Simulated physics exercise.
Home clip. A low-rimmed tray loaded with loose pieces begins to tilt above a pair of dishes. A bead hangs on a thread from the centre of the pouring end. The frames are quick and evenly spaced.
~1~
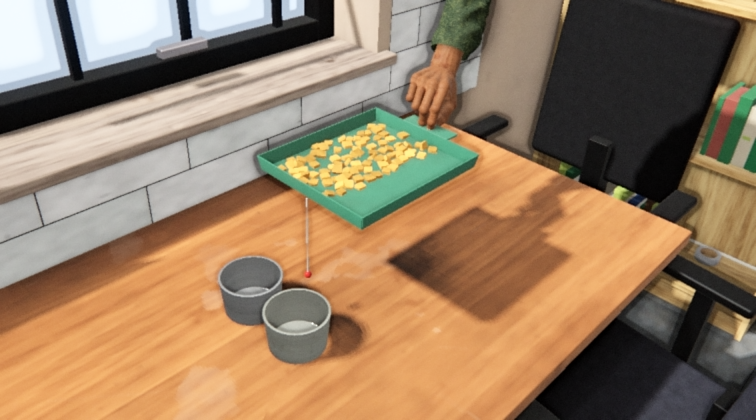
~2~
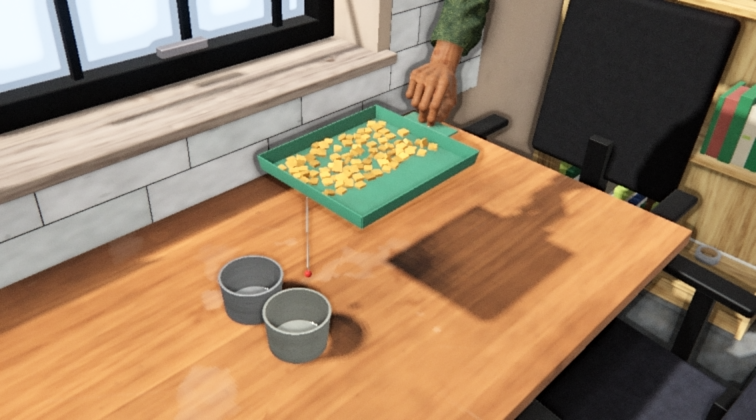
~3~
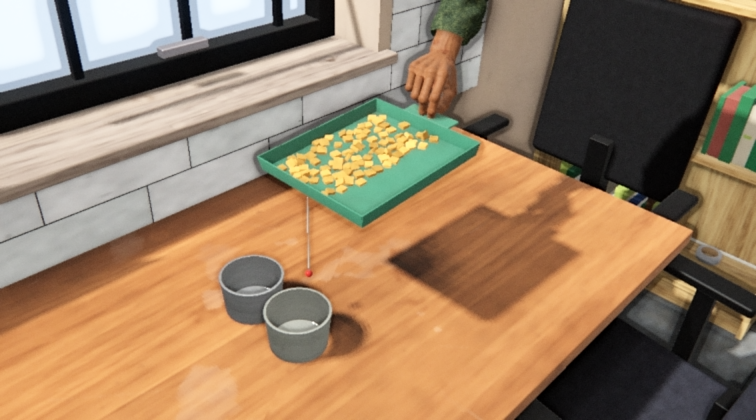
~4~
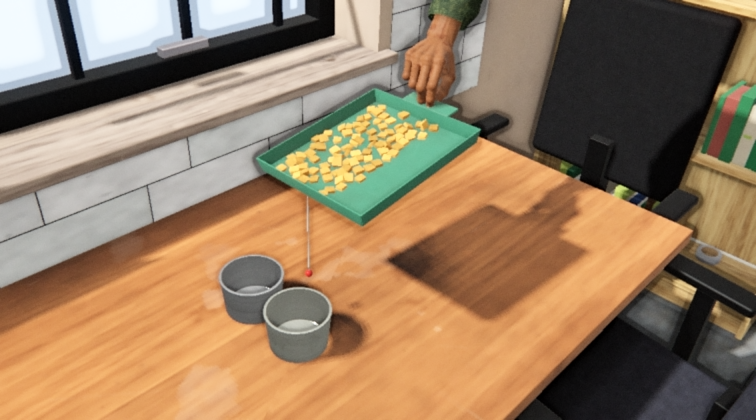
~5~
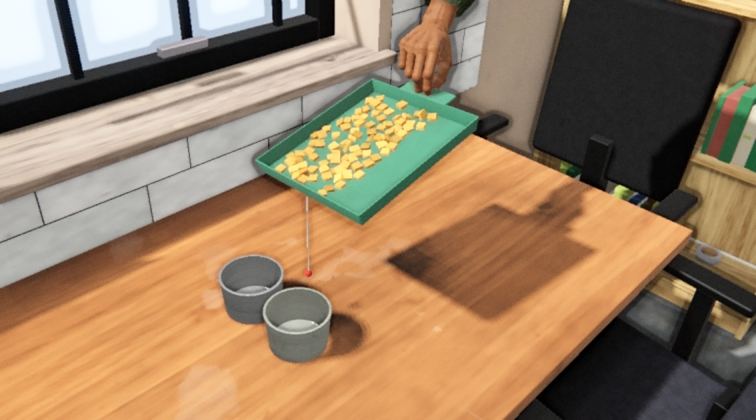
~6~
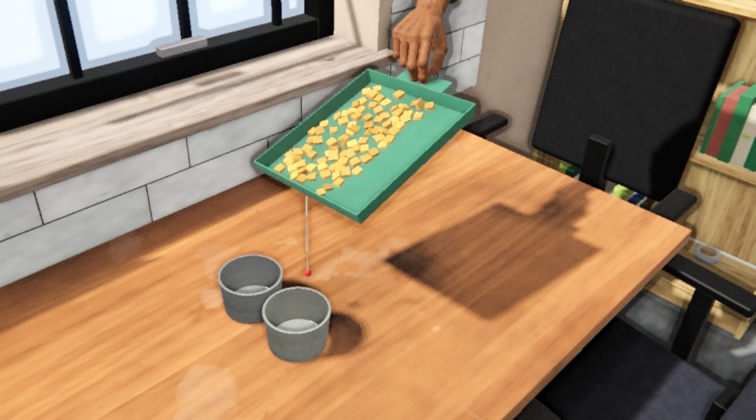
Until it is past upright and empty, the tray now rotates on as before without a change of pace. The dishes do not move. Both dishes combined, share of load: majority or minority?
Majority.
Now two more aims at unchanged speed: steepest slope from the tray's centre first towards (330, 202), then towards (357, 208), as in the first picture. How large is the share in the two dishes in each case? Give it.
Shares: 50 %, then 10 %.
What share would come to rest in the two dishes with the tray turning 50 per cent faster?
I'd say near 70 per cent.
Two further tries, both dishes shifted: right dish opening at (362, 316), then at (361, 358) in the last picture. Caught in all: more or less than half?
Try 1: Not up to half; try 2: Not up to half.
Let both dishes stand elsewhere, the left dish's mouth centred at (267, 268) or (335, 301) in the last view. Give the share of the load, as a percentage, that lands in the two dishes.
In turn 60 and 0 in a hundred.
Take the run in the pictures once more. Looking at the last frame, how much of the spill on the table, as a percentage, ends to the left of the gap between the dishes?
That's about 50 per cent of the spill.
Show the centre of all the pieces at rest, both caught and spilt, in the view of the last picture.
Near (254, 302), more or less.
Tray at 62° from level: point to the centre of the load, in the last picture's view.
Somewhere about pixel (297, 154).
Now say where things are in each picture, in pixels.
In the first picture, corners of the pouring end at (261, 156) and (362, 215), level; middle of the load at (354, 155), cereal squares; left dish at (227, 302); right dish at (272, 340); bead on its thread at (308, 274).
In the second picture, corners of the pouring end at (261, 156) and (362, 215), level; middle of the load at (354, 153).
In the third picture, corners of the pouring end at (261, 156) and (362, 214), tipped barely, lowest at the left corner; middle of the load at (354, 149).
In the fourth picture, corners of the pouring end at (260, 158) and (361, 213), tipped a little, lowest at the left corner; middle of the load at (354, 144).
In the fifth picture, corners of the pouring end at (259, 159) and (359, 213), tipped a little, lowest at the left corner; middle of the load at (352, 138).
In the sixth picture, corners of the pouring end at (258, 161) and (357, 212), tipped clearly, lowest at the left corner; middle of the load at (350, 133); left dish at (226, 301); right dish at (272, 338).
Soon after the last picture, tray tipped steeply; nearly all on the tray; a stray few in the air.
A little later, tray tipped right over; about two thirds on the tray; a small part in the left dish; a small part outside both; about a quarter in the air.
Later still, tray tipped past a quarter turn; a small part in the right dish; about two thirds in the left dish; about a quarter outside both.
At rest, tray tipped past a quarter turn; a small part in the right dish; about two thirds in the left dish; about a quarter outside both.
